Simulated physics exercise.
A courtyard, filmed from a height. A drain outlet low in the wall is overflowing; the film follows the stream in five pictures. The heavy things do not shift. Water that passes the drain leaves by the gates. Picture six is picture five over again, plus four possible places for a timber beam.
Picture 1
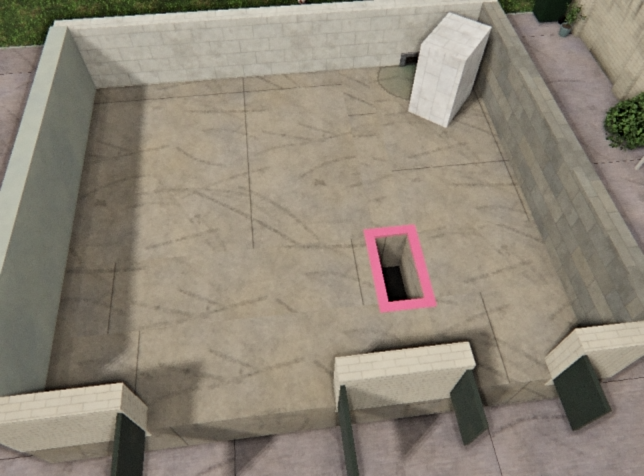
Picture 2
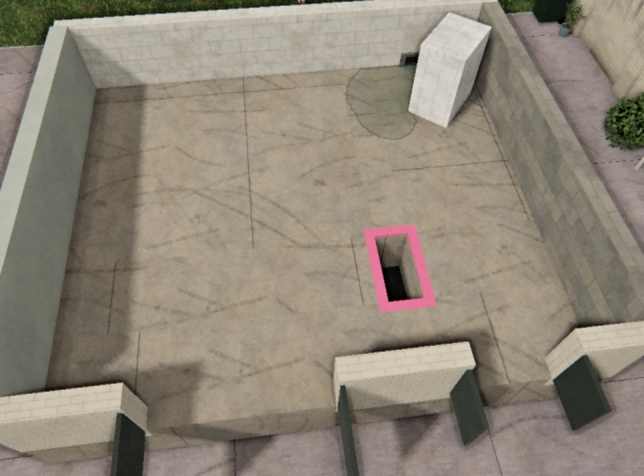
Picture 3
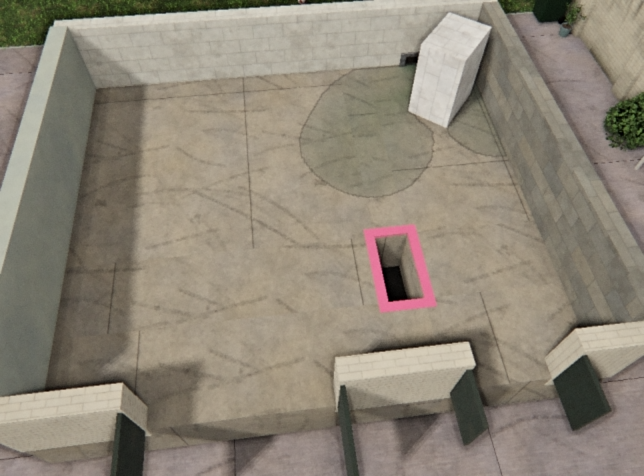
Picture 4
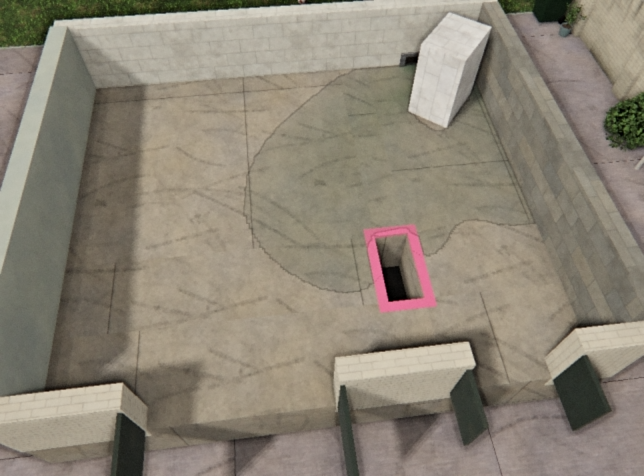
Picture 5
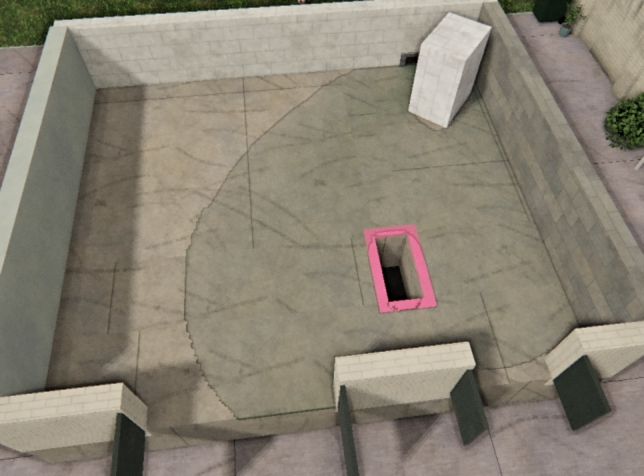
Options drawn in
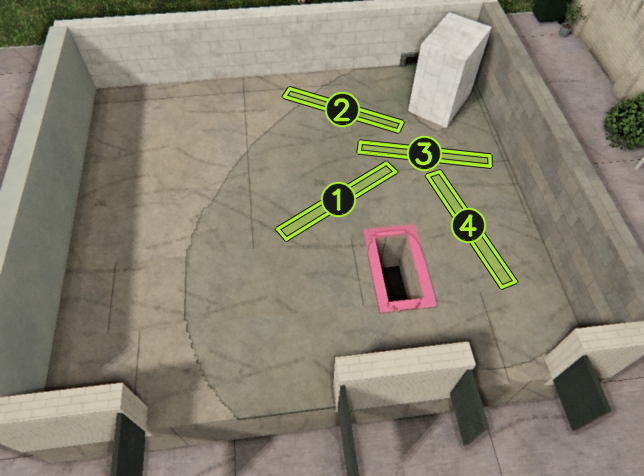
Water spreads from the upper right across a walled yard, reaching and surrounding a pink-edged gully.
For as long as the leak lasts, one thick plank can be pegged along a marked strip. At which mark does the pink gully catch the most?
4 is best.
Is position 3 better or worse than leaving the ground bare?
It is worse.
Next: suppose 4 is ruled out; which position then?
2 it is.
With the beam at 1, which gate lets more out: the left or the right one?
The left gate.
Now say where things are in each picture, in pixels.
The first picture shows outfall at (414, 59); pink gully at (399, 266); open gate at (242, 396); open gate at (498, 364); front seen at (382, 83), 2 % of the ground wet; pink gully still dry.
The second picture shows front seen at (383, 128), 6 % of the ground wet; pink gully still dry.
The third picture shows front seen at (323, 174), 15 % of the ground wet; pink gully still dry.
The fourth picture shows front seen at (340, 283), 32 % of the ground wet; pink gully taking water.
The fifth picture shows front seen at (213, 320), 53 % of the ground wet; pink gully taking water.
On the marked copy, 1 from (281, 234) to (390, 167); 2 from (287, 92) to (400, 126); 3 from (359, 146) to (490, 161); 4 from (433, 173) to (508, 284).
With 1, about 10 % of the stream goes into the pink gully, about 89 % out by the gates.
With 2, about 14 % of the stream goes into the pink gully, about 85 % out by the gates.
With 3, about 9 % of the stream goes into the pink gully, about 90 % out by the gates.
With 4, about 23 % of the stream goes into the pink gully, about 76 % out by the gates.
